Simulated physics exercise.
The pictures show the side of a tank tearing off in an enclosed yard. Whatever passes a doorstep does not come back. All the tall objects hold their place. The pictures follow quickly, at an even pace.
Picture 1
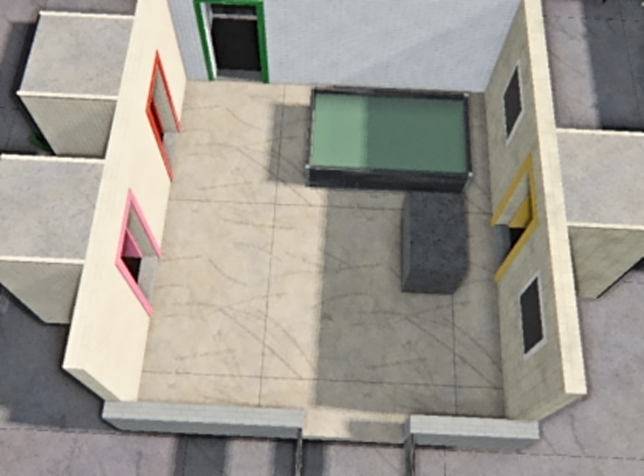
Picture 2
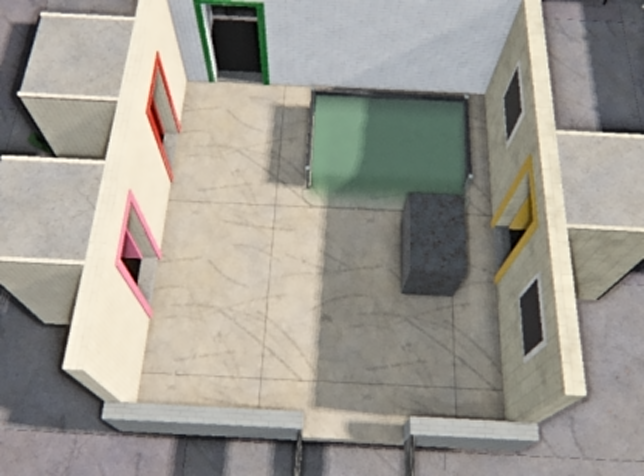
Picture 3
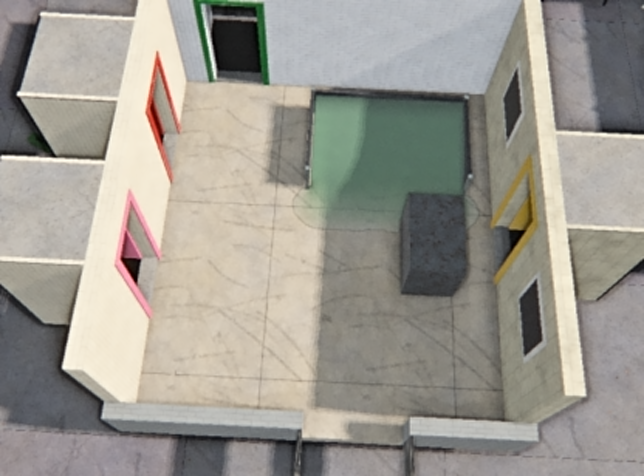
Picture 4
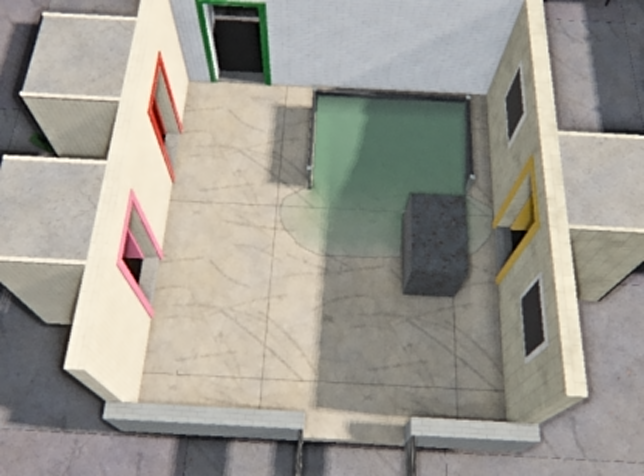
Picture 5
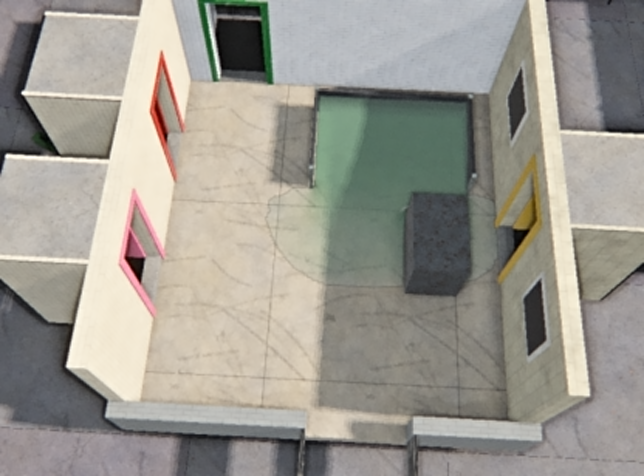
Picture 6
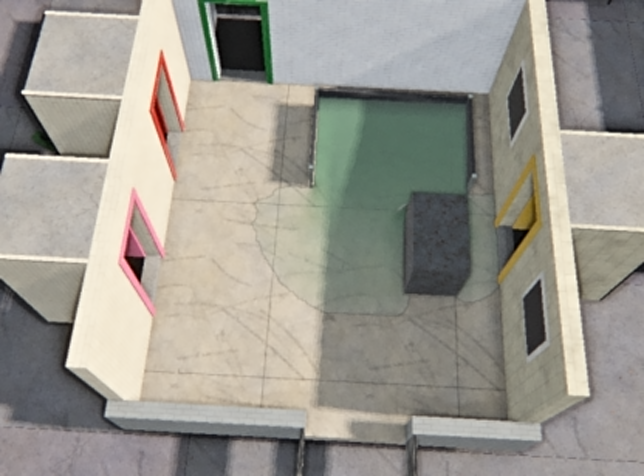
To begin with, a tank of green water stands whole and still against the back wall of an enclosed yard, near a dark grey block. Its front side gives way and water pours onto the pale floor, then spreads forward and sideways in a thin, rounded sheet, passing around the unmoving block.
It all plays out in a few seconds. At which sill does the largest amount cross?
The yellow door.
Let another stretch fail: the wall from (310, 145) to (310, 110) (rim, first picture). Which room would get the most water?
The door marked red.
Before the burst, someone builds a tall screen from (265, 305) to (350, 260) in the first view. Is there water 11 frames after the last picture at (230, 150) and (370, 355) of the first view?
In that order: Clear, awash.
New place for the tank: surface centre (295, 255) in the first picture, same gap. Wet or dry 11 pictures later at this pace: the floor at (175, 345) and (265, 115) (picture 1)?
As listed: Wet, not flooded.
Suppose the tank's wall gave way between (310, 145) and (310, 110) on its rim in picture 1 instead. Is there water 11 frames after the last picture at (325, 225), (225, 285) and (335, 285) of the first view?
In turn: No water, free of water, not flooded.
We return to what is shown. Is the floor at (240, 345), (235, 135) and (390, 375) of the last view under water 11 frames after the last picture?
One after the other: Wet, free of water, wet.
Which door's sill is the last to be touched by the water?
Last comes the green-painted one.
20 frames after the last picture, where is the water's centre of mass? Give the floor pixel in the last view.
Roughly at (339, 271).
A moment on, water covers 45 % of the floor; yellow door a trickle in, red door not reached, pink door not reached, green door not reached.
Next, water covers 60 % of the floor; yellow door some in, red door not reached, pink door not reached, green door not reached.
Then, water covers 70 % of the floor; yellow door some in, red door not reached, pink door wet at the sill, nothing in, green door not reached.
Later, water covers 85 % of the floor; yellow door some in, red door wet at the sill, nothing in, pink door wet at the sill, nothing in, green door not reached.
In the end, water covers 95 % of the floor; yellow door some in, red door a trickle in, pink door wet at the sill, nothing in, green door some in; the yellow door has let in the most.
